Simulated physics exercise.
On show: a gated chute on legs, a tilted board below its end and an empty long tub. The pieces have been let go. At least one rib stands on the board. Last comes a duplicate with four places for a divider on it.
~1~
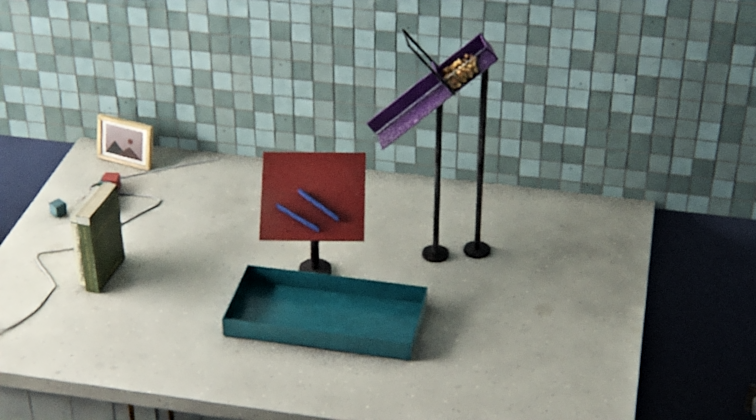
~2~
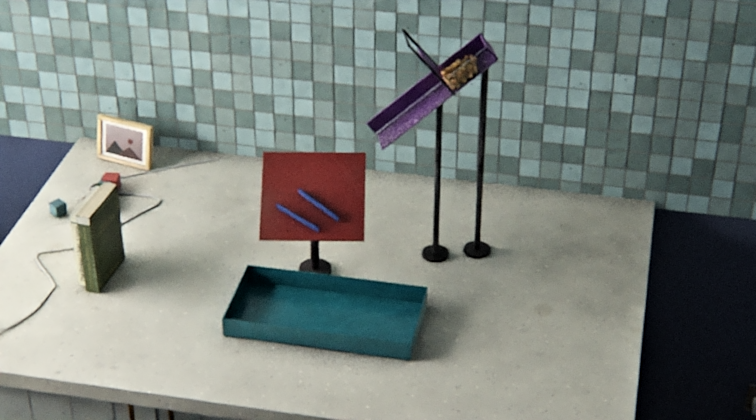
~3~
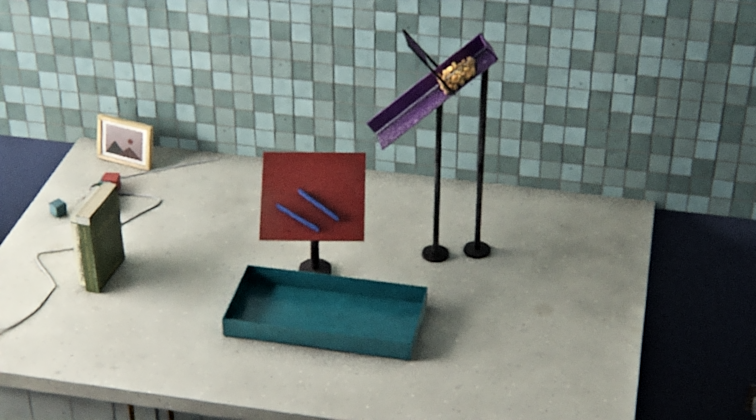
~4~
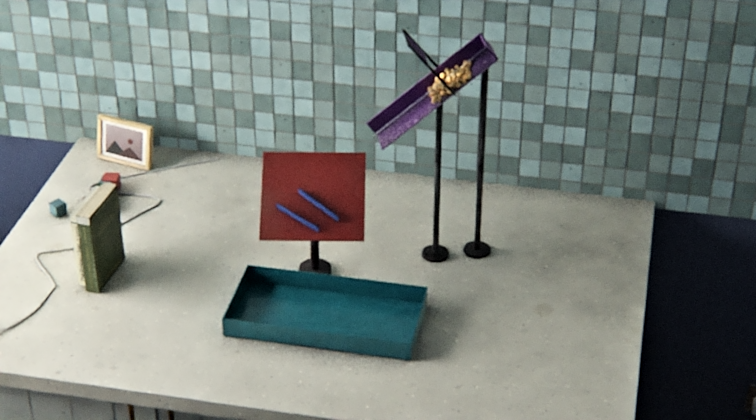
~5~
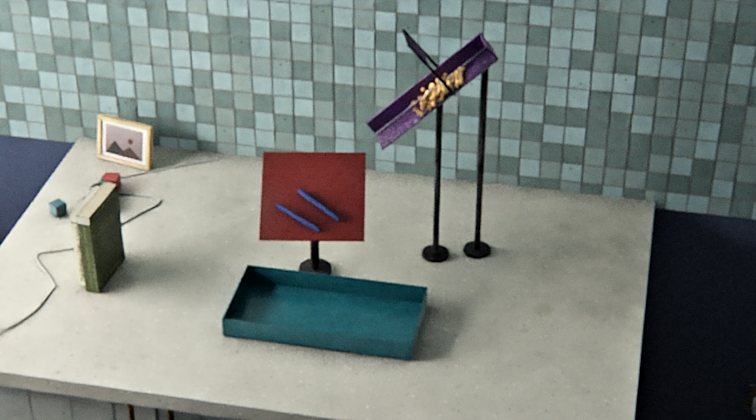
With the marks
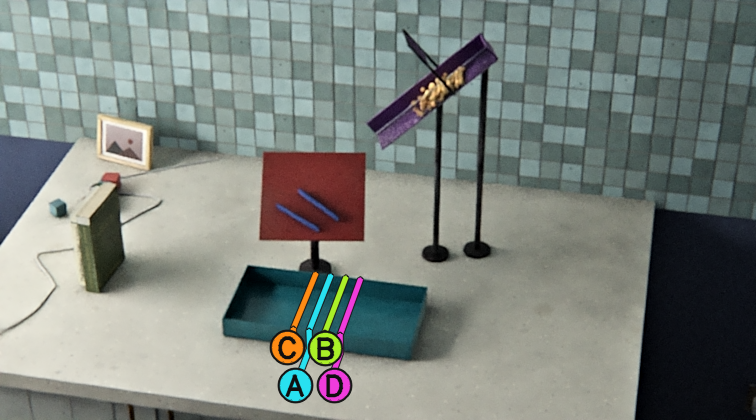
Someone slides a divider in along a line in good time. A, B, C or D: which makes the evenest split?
D.
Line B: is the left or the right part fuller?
More lands on the right.
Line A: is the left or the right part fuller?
The right side.
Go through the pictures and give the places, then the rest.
Load behind the gate near (458, 71), dried chickpeas; lip of the chute near (380, 143), sloping fairly steeply, in the first frame.
Middle of the board near (313, 195), tilted fairly steeply; middle of its low edge near (312, 240); of its high edge near (314, 152), in the second frame.
Front corners of the tub near (222, 318) and (411, 343), empty; front of the load near (443, 87), in the third frame.
Middle of the load near (446, 81); its front near (434, 101), close to a quarter of the way to the lip; rib from (277, 204) to (318, 229); rib from (299, 189) to (338, 218), in the fourth frame.
Middle of the load near (440, 87); its front near (416, 110), close to half of the way to the lip, in the fifth frame.
On the marked copy, line A crosses the front rim at (309, 330); line B crosses the front rim at (325, 332); line C crosses the front rim at (293, 328); line D crosses the front rim at (340, 334).
With A, of what is caught, a small share on the left of the divider, all but a few on the right.
With B, of what is caught, a small share on the left of the divider, the bulk on the right.
With C, of what is caught, a small share on the left of the divider, all but a few on the right.
With D, of what is caught, close to half on the left of the divider, close to half on the right.
